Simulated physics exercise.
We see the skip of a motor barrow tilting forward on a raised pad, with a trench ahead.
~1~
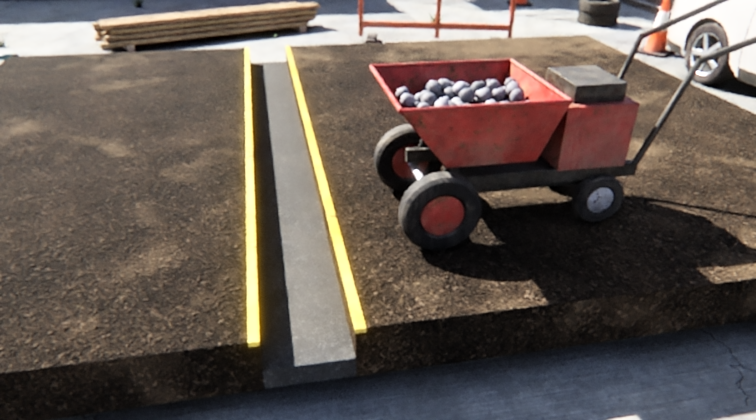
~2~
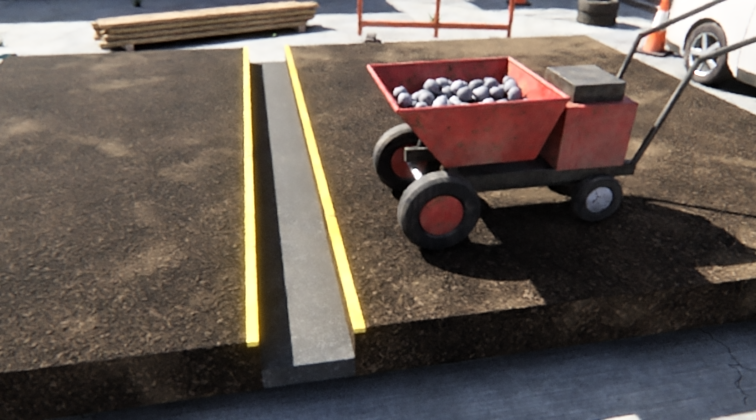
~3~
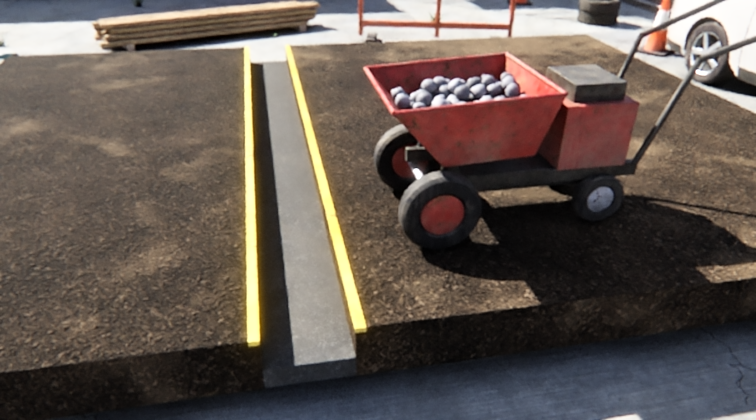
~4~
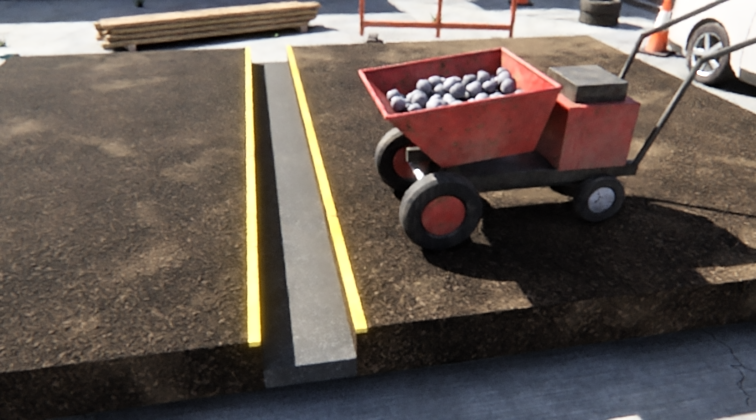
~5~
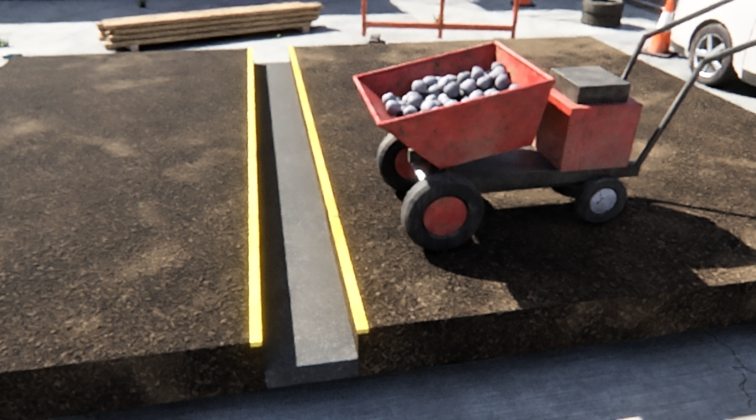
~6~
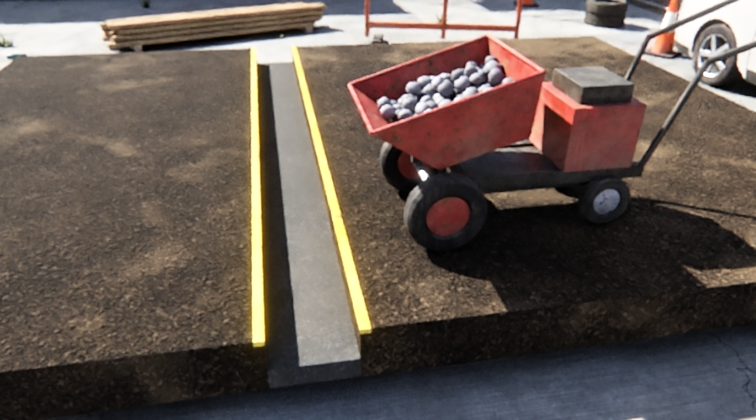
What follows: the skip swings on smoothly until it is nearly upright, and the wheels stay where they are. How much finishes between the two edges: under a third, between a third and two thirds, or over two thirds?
Between the edges lies over two thirds of the load.
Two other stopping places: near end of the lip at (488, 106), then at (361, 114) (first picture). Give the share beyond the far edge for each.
Roughly 0 per cent, and 30 per cent.
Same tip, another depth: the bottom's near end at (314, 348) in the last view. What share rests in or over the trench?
Near 50 %.
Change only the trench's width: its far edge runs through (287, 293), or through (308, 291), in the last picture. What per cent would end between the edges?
Roughly 50 per cent, and 20 per cent.
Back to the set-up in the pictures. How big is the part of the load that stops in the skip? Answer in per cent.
About 15 per cent.
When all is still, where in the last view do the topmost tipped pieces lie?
Roughly at (274, 217).
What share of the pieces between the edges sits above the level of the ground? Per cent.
Some 15 per cent.
Just after the last frame, skip tipped steeply; every one in the skip.
A moment on, skip tipped right over; the larger part in the skip; roughly a quarter in or heaped over the trench; just a few falling.
Further on, skip tipped right over; about a tenth in the skip; the larger part in or heaped over the trench; just a few beyond it.
When it is over, skip tipped right over; about a tenth in the skip; the larger part in or heaped over the trench; just a few beyond it.
